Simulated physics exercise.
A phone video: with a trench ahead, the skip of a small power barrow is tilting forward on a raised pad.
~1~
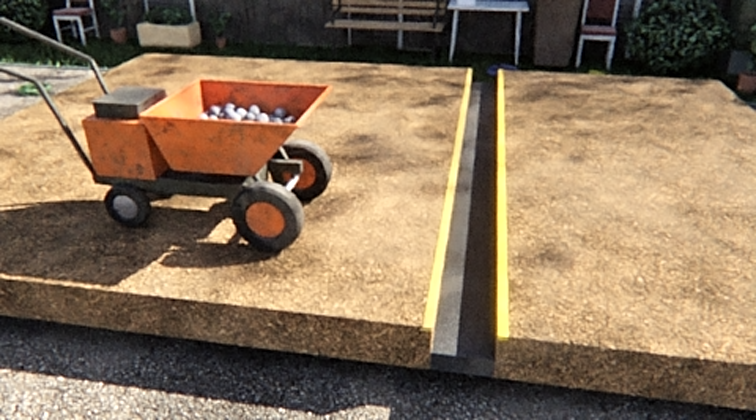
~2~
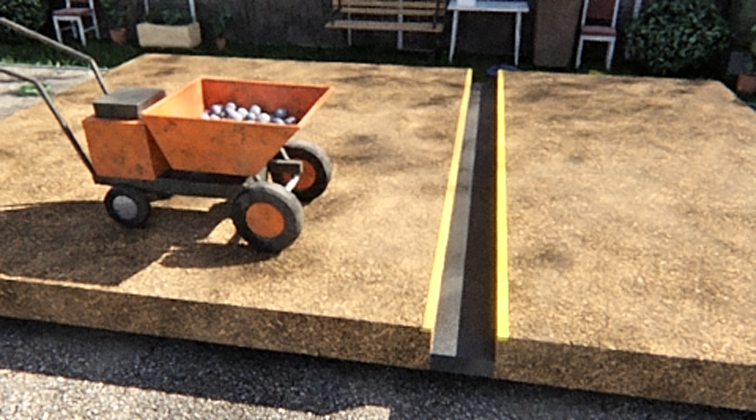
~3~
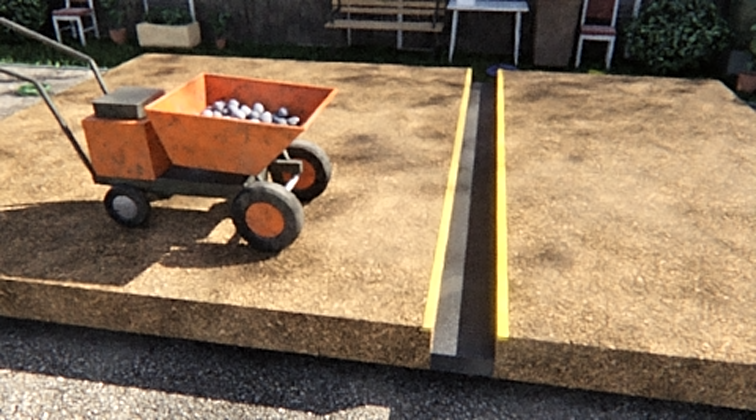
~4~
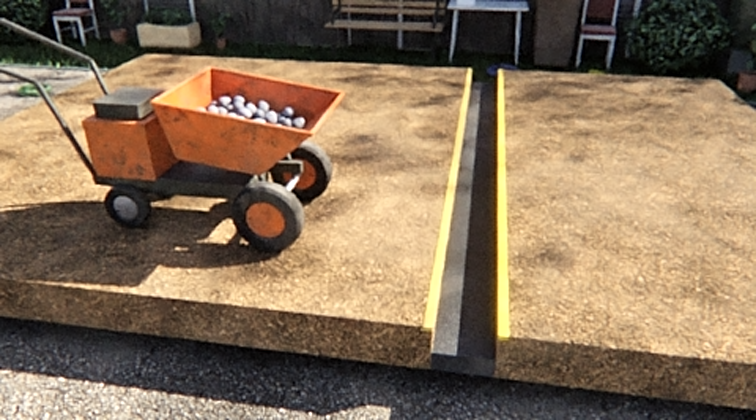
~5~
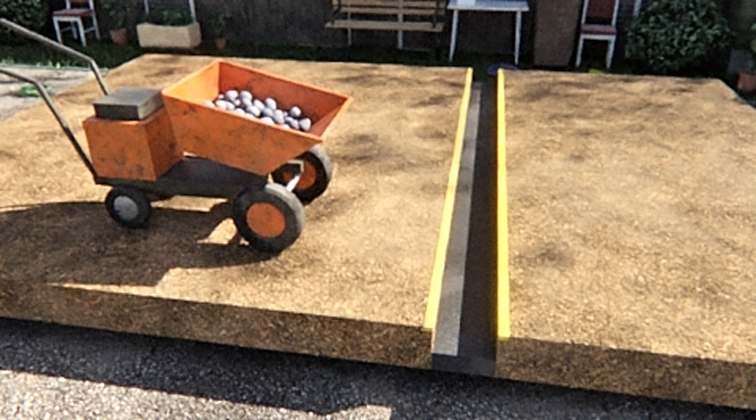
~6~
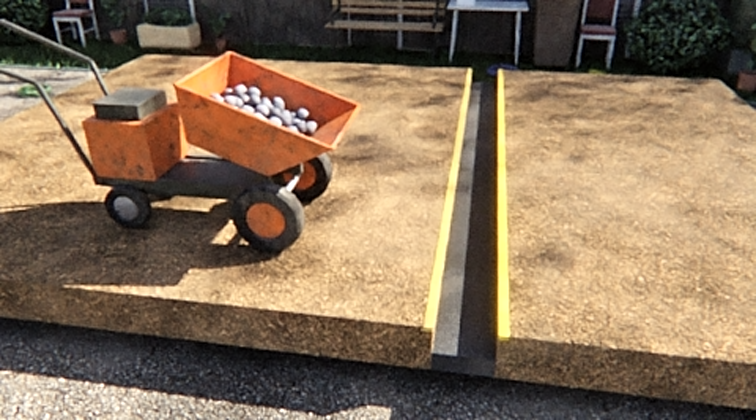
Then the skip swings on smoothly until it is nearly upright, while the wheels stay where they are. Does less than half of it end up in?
Yes, under half goes in.
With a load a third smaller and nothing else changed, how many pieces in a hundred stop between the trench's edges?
Roughly 10 per cent of it.
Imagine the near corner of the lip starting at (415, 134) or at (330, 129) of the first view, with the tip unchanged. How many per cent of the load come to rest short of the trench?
The first position yields around 0 per cent; the second yields around 30 per cent.
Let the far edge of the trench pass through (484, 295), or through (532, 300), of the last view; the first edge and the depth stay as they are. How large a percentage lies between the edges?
Lab note: Case 1 around 20 %, case 2 30 %.
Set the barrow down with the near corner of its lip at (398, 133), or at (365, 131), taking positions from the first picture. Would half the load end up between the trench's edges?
To start, the greater share; after that, the greater share.
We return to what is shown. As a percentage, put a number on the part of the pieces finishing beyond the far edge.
It works out to roughly 0 percent.
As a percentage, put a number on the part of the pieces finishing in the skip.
I'd say close to 15 percent.
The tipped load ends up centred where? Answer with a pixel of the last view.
Around (423, 227).
Just after the last frame, skip tipped steeply; every one in the skip.
A moment on, skip tipped right over; the larger part in the skip; roughly a quarter short of the trench; just a few falling.
Further on, skip tipped right over; about a tenth in the skip; roughly two thirds short of the trench; roughly a quarter in or heaped over the trench.
When it is over, skip tipped right over; about a tenth in the skip; roughly two thirds short of the trench; roughly a quarter in or heaped over the trench; not one beyond it.
